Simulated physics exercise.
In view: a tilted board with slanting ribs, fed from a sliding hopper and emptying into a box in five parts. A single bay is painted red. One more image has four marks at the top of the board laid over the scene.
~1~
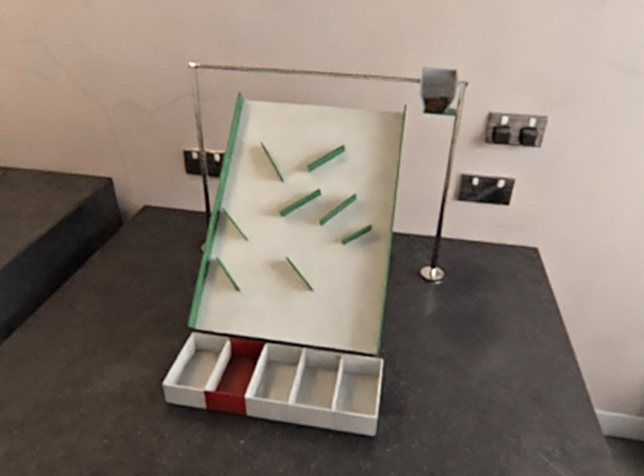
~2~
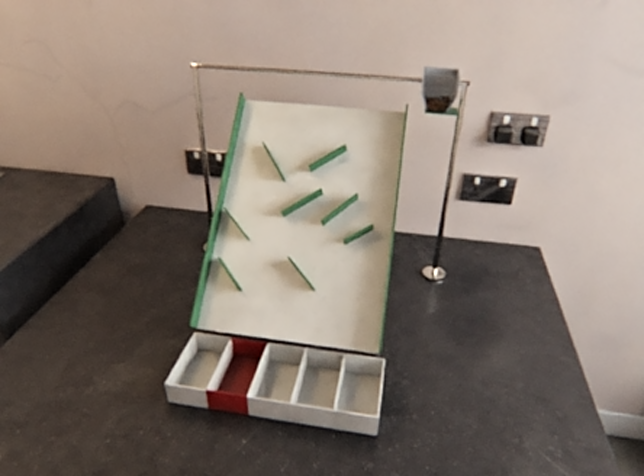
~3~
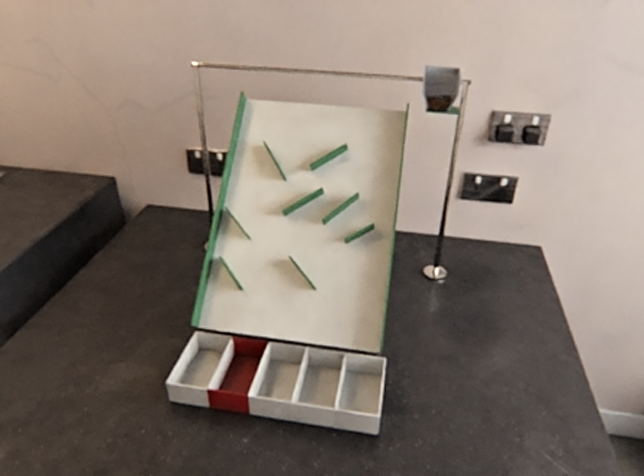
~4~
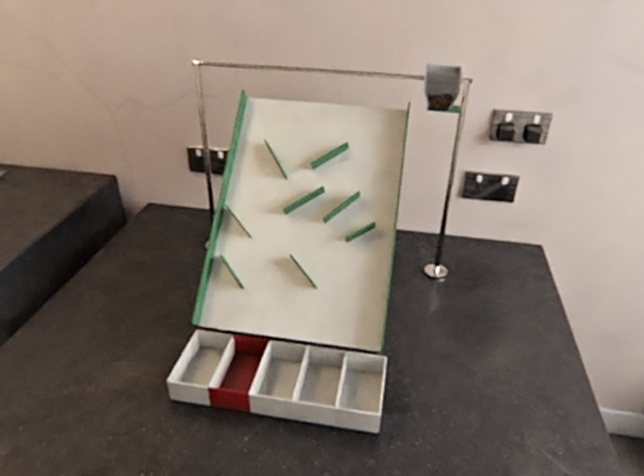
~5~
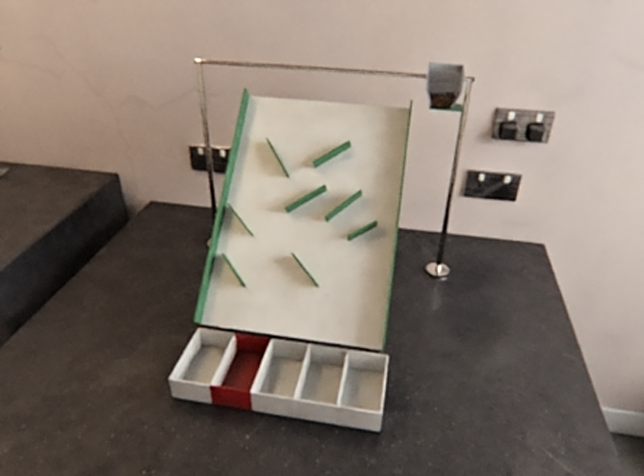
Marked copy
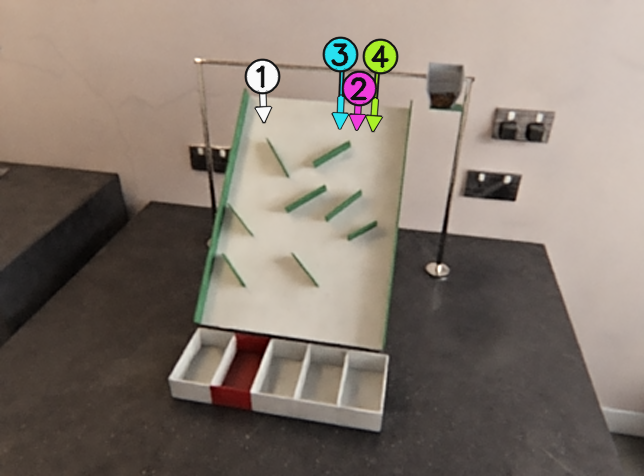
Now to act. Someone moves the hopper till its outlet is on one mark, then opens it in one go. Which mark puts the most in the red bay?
Choose 3.
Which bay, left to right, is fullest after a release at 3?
The second.
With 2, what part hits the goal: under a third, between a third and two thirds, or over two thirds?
Between a third and two thirds.
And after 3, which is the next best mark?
That is mark 2.
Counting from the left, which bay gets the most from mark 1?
The third from the left.
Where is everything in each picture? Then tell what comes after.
Hopper at (436, 103), cereal balls, door shut, in the first picture.
Ribs (263, 142) to (282, 176), (309, 166) to (346, 144), (281, 212) to (321, 189), in the second picture.
Ribs (322, 220) to (358, 193), (225, 207) to (247, 235), (345, 240) to (374, 224), in the third picture.
Ribs (220, 255) to (240, 286), (290, 254) to (315, 286), in the fourth picture.
Red bay at (231, 396), number 2 of 5 from the left, in the fifth picture.
On the marked copy, mark 1 meets the board at (263, 116); mark 2 meets the board at (357, 124); mark 3 meets the board at (339, 122); mark 4 meets the board at (373, 125).
For mark 1, a small part in the red bay, most in other bays, a stray few outside the box.
For mark 2, about a third in the red bay, about two thirds in other bays.
For mark 3, about two thirds in the red bay, about a quarter in other bays, a stray few outside the box.
For mark 4, a small part in the red bay, most in other bays.
